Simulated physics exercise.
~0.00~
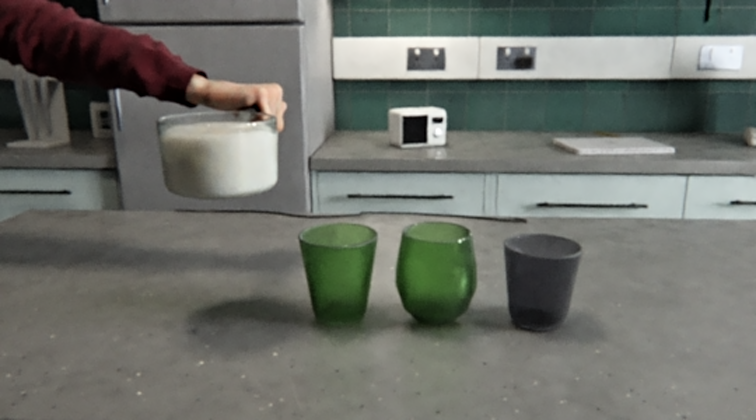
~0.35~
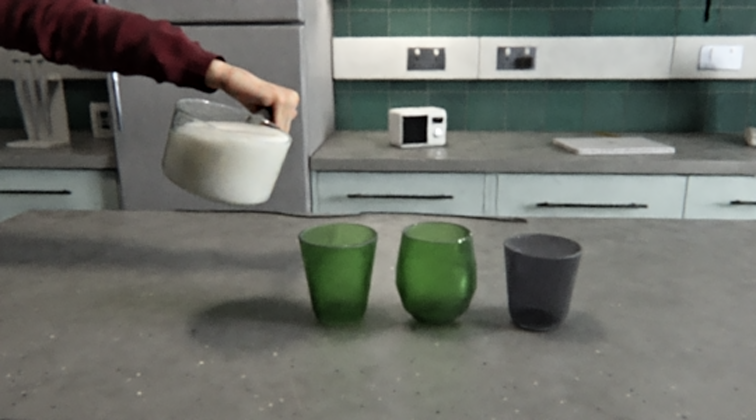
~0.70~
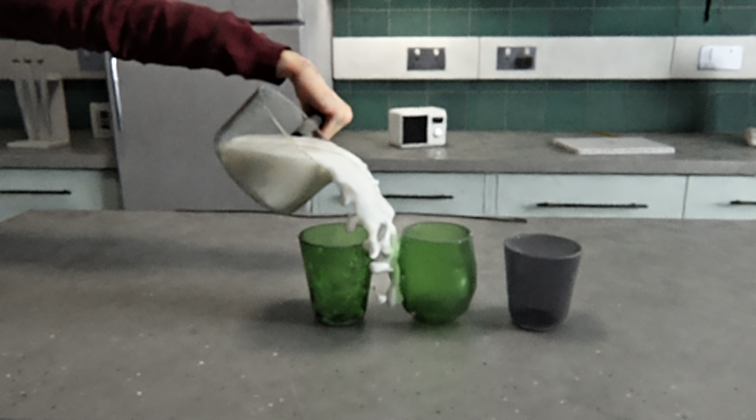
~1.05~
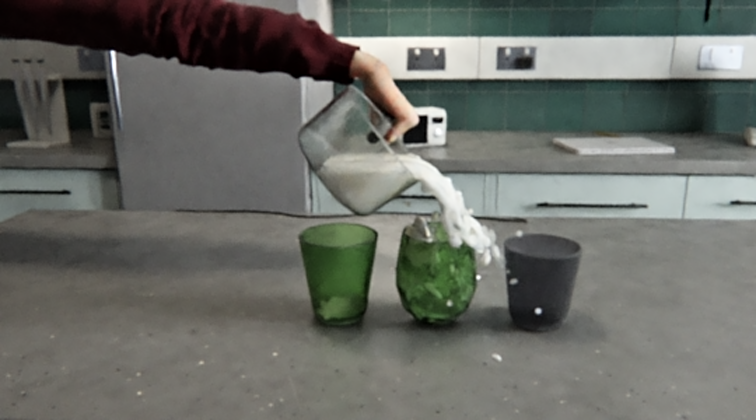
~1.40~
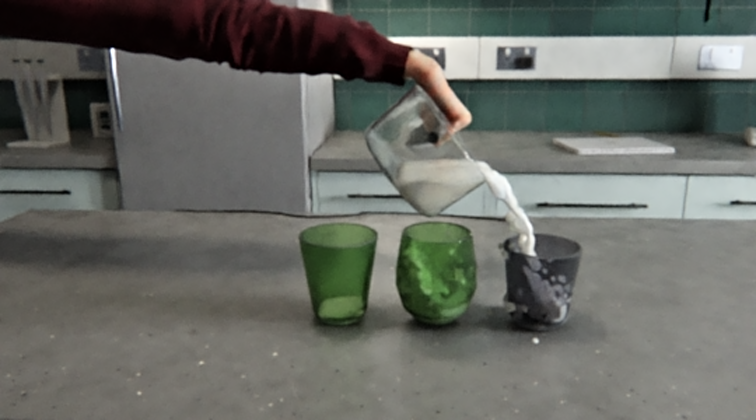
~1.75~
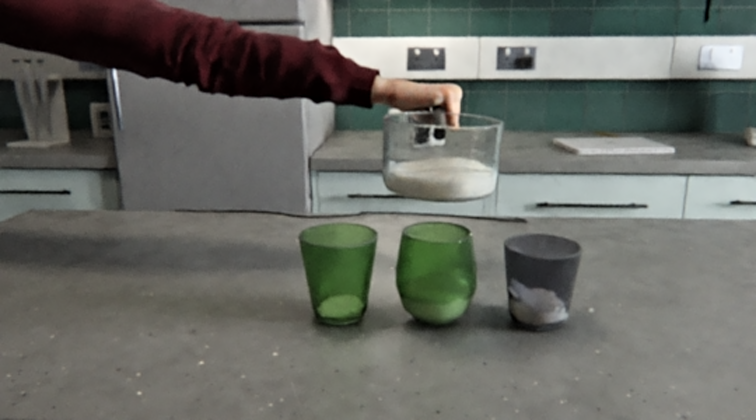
A hand in a dark red sleeve holds a clear glass saucepan of milk above a grey worktop, seen from the front in a kitchen with green tiles and pale cupboards. Below stand a green tumbler, a round-bellied green glass and a dark grey tumbler, all empty. The hand tips the saucepan to the right and moves it rightward, pouring milk along the row, with some falling between the glasses and splashing outside. It then levels the saucepan, which still holds milk, while a little milk sits in the bottom of each glass.
